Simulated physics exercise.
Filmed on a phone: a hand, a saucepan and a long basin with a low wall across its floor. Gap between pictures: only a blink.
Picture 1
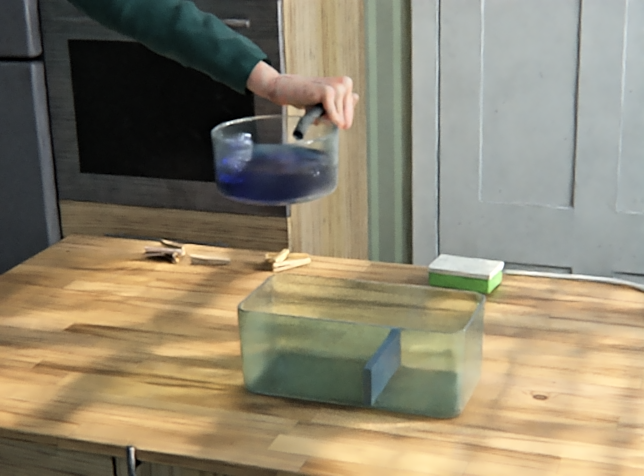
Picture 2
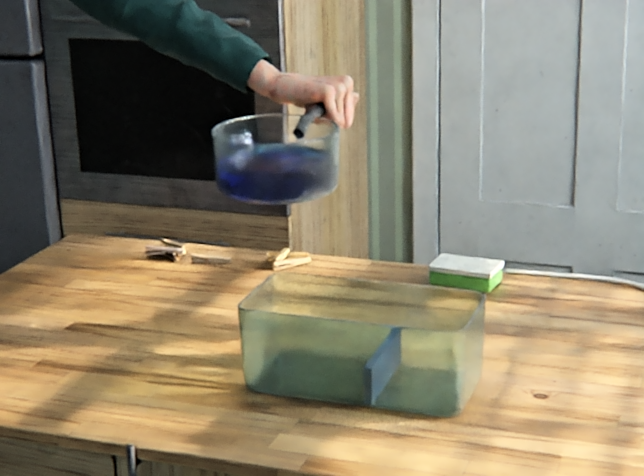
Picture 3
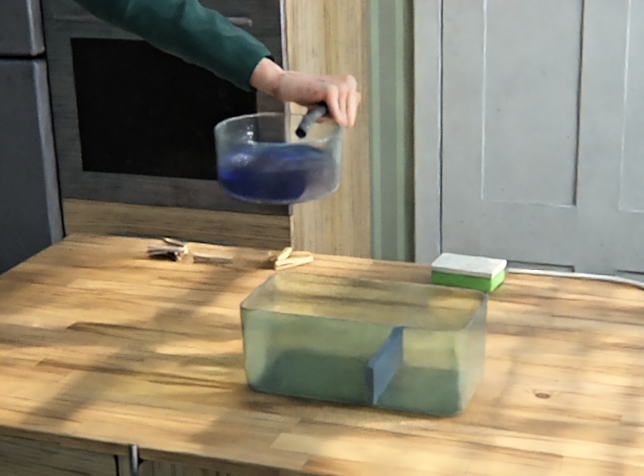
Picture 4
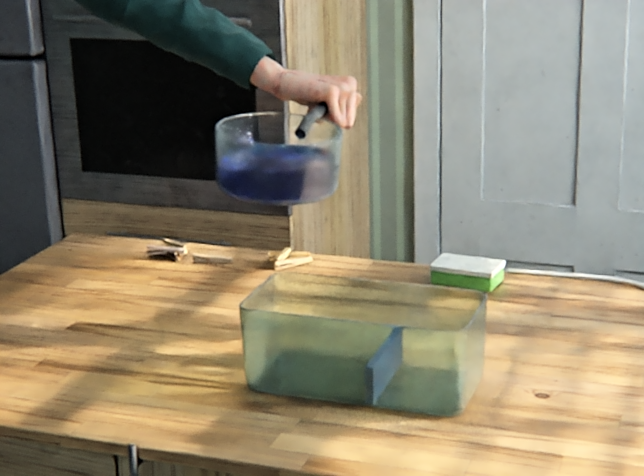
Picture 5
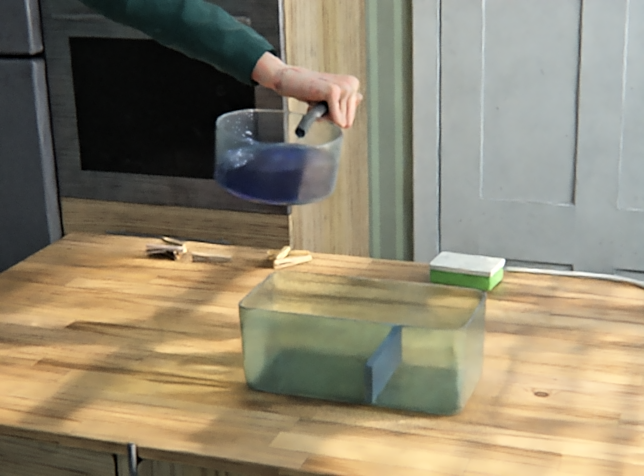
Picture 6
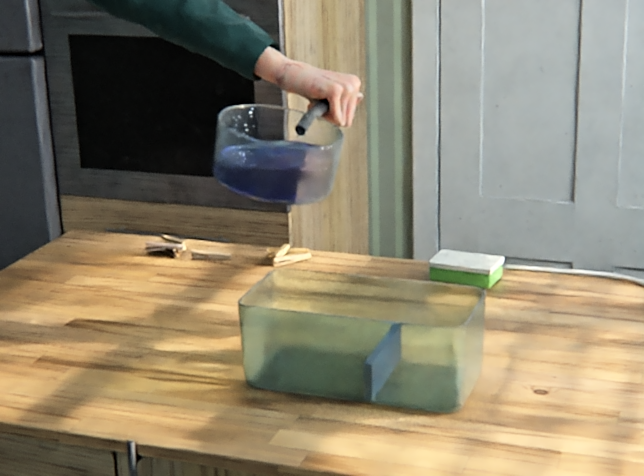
In a kitchen, a hand held a clear saucepan of blue liquid above a wooden counter, beside a long see-through basin with a low wall inside, and slowly tilted the pan slightly to the right.
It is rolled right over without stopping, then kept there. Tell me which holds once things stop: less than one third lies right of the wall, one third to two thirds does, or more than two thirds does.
The share right of the wall is going to reach a third without passing two thirds.
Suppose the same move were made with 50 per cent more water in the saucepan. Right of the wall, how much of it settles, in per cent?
Close to 65 per cent, more or less.
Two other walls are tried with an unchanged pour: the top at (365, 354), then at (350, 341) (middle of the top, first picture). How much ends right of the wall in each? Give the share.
In turn some 70 and 85 in a hundred.
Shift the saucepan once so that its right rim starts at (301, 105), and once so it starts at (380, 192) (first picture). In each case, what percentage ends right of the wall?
You'd see around 5 per cent, and then around 85 per cent.
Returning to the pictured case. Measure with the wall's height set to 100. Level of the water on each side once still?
The left part 30 per cent, the right part 40.
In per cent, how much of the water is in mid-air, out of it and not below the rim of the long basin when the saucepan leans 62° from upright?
I'd say some 25 per cent of it.
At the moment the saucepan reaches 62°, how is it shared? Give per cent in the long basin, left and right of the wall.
Reading: Left some 0 %, right some 0 %.
A moment on, the saucepan is tipped part way and 71 per cent is still to pour, 2 is left of the wall and 1 right of it.
Next, the saucepan is tipped on its side and 16 per cent is still to pour, 24 is left of the wall and 45 right of it.
Then the saucepan is tipped right over and 0 per cent is still to pour, 51 is left of the wall and 46 right of it.
Later the saucepan is tipped right over and 0 per cent is still to pour, 53 is left of the wall and 46 right of it.
In the end 53 per cent lies left of the wall, 46 right of it and 1 outside.
